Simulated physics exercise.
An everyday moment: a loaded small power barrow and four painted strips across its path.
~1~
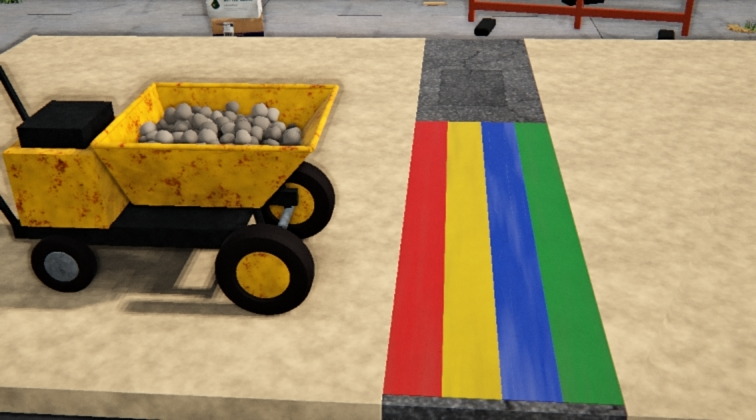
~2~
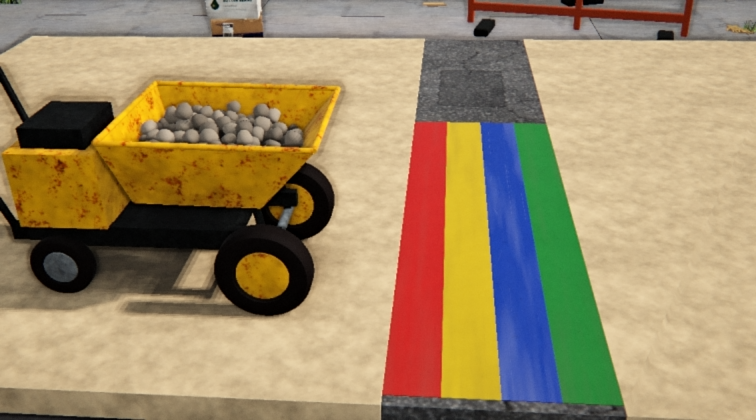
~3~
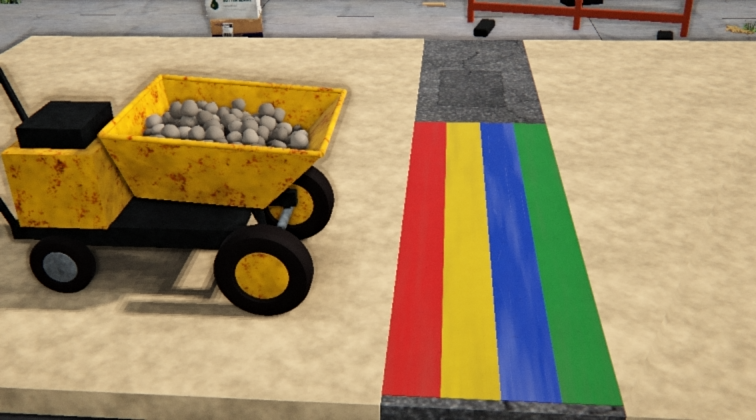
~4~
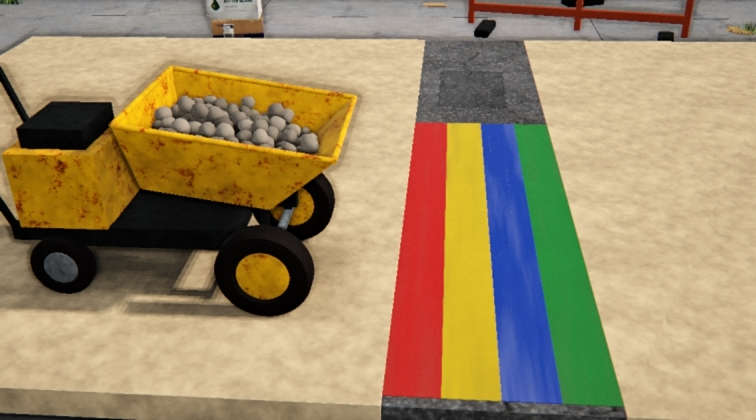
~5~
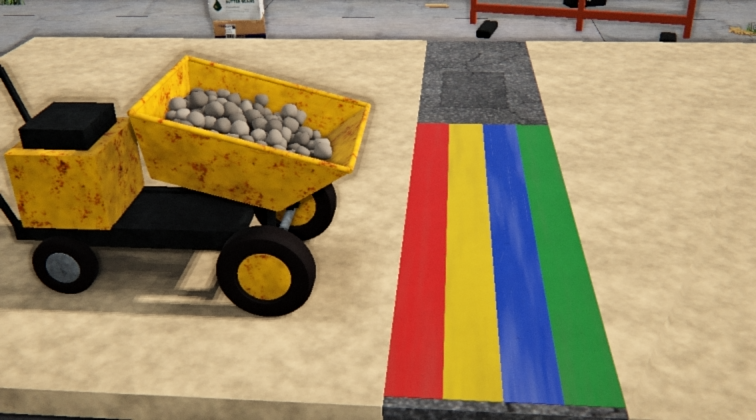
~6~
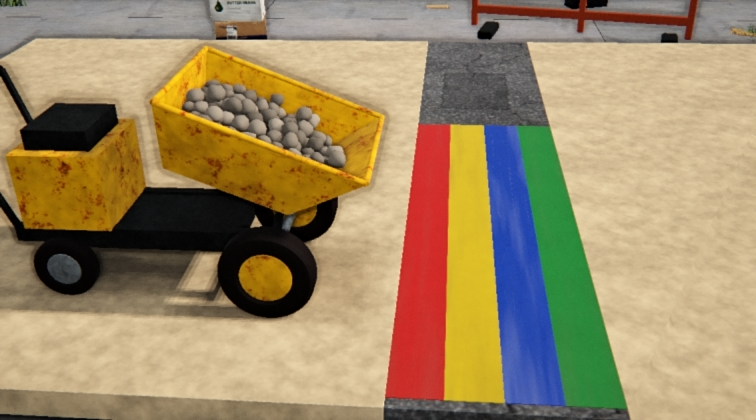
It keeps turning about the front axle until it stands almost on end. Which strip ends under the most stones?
Most lies over the yellow band.
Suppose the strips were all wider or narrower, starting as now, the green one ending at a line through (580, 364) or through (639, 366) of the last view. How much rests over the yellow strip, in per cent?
First some 30, then 30 per cent.
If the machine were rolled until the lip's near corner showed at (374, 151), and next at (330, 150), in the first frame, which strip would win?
One: The strip in blue. Two: The yellow strip.
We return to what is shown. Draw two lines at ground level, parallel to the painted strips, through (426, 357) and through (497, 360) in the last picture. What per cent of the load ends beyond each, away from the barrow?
In turn 70 and 30 in a hundred.
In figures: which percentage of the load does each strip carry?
Red strip near 15; yellow strip near 30; blue strip near 15; green strip near 10.
Just after the last frame, skip tipped steeply; every one in the skip.
A moment on, skip tipped right over; roughly half in the skip; about a tenth over the red strip; roughly a quarter over the yellow strip; just a few over the blue strip.
Further on, skip tipped right over; roughly a quarter in the skip; about a tenth over the red strip; roughly a third over the yellow strip; roughly a quarter over the blue strip; about a tenth over the green strip; just a few off the paint.
When it is over, skip tipped right over; roughly a quarter in the skip; about a tenth over the red strip; roughly a third over the yellow strip; roughly a quarter over the blue strip; about a tenth over the green strip; about a tenth off the paint.
